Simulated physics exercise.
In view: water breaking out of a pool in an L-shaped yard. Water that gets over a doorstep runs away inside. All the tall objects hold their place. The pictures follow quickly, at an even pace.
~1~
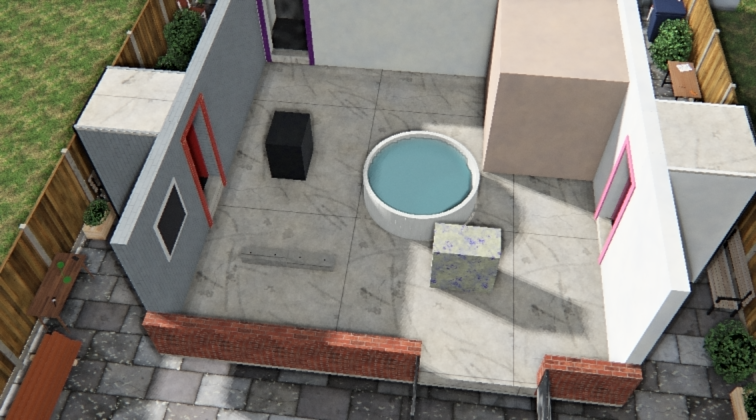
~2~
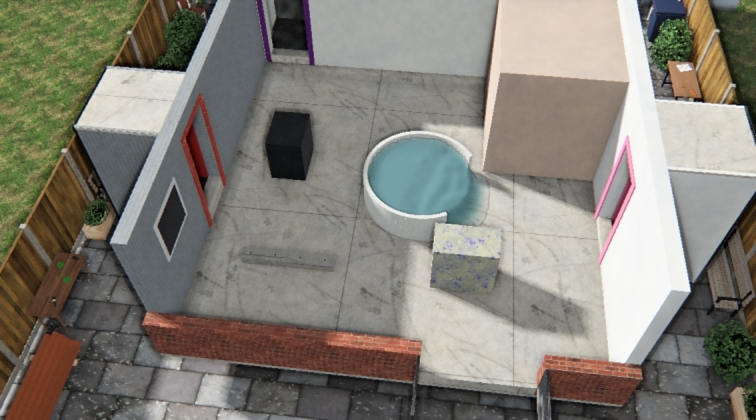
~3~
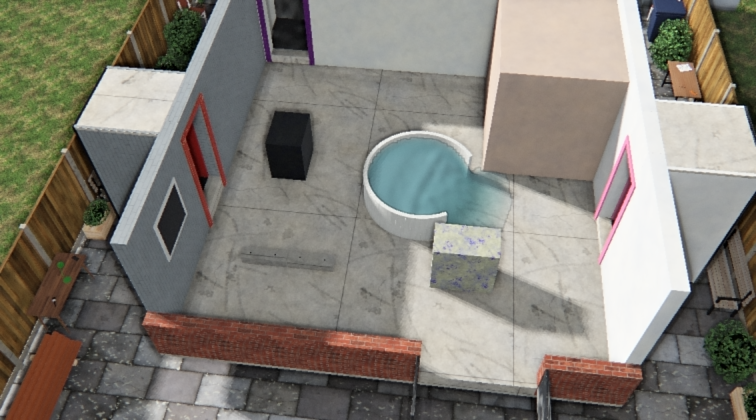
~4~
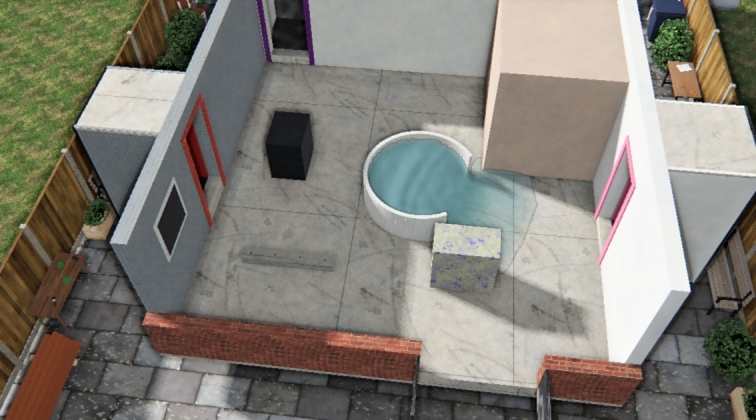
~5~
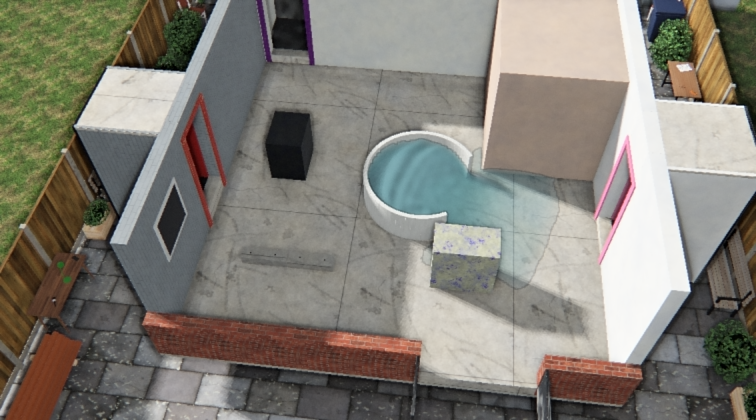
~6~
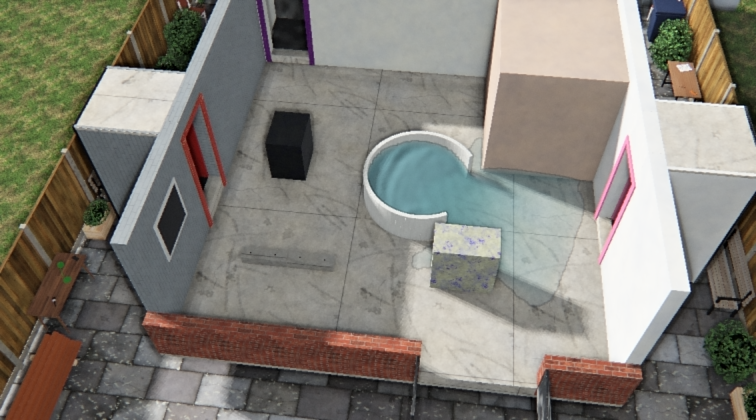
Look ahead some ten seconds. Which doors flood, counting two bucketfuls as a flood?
One by one: The pink door takes more than that; the red door stays under that; the purple door stays under that.
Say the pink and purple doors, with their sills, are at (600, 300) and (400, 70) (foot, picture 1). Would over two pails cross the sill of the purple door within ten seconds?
One by one: Purple holds.
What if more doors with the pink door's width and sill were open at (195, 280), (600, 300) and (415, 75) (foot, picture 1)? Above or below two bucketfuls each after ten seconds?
One after the other: Takes less, passes that mark, takes less.
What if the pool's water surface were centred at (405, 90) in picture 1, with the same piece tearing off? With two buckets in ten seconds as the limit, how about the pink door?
In short: The pink one takes less.
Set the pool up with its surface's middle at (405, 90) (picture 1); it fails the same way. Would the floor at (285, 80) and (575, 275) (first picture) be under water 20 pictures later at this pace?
As listed: Wet, awash.
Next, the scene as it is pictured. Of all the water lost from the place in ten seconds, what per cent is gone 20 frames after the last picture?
About 30 per cent.
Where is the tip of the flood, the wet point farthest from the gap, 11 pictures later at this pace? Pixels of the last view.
Roughly at (606, 382).
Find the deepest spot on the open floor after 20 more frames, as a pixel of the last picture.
I would point to (595, 380).
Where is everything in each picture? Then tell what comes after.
The first frame shows the round pool at (421, 175) is whole and still.
In the second frame, the front is at a hidden place, out from the gap at (471, 203).
In the third frame, the front is at (501, 174), out from the gap at (470, 205).
In the fourth frame, water pours out at (470, 206) and has run to (525, 176).
In the fifth frame, the front is at (519, 285), out from the gap at (470, 206).
In the sixth frame, the front is at (576, 180), out from the gap at (470, 206).
A moment on, water covers 20 % of the floor; the pink door under two buckets in, the red door not reached, the purple door not reached.
Next, water covers 25 % of the floor; the pink door over two buckets in, the red door not reached, the purple door not reached.
Then, water covers 30 % of the floor; the pink door far over two buckets in, the red door not reached, the purple door not reached.
Later, water covers 50 % of the floor; the pink door far over two buckets in, the red door not reached, the purple door not reached.
In the end, water covers 60 % of the floor; the pink door far over two buckets in, the red door wet at the sill, nothing in, the purple door not reached.
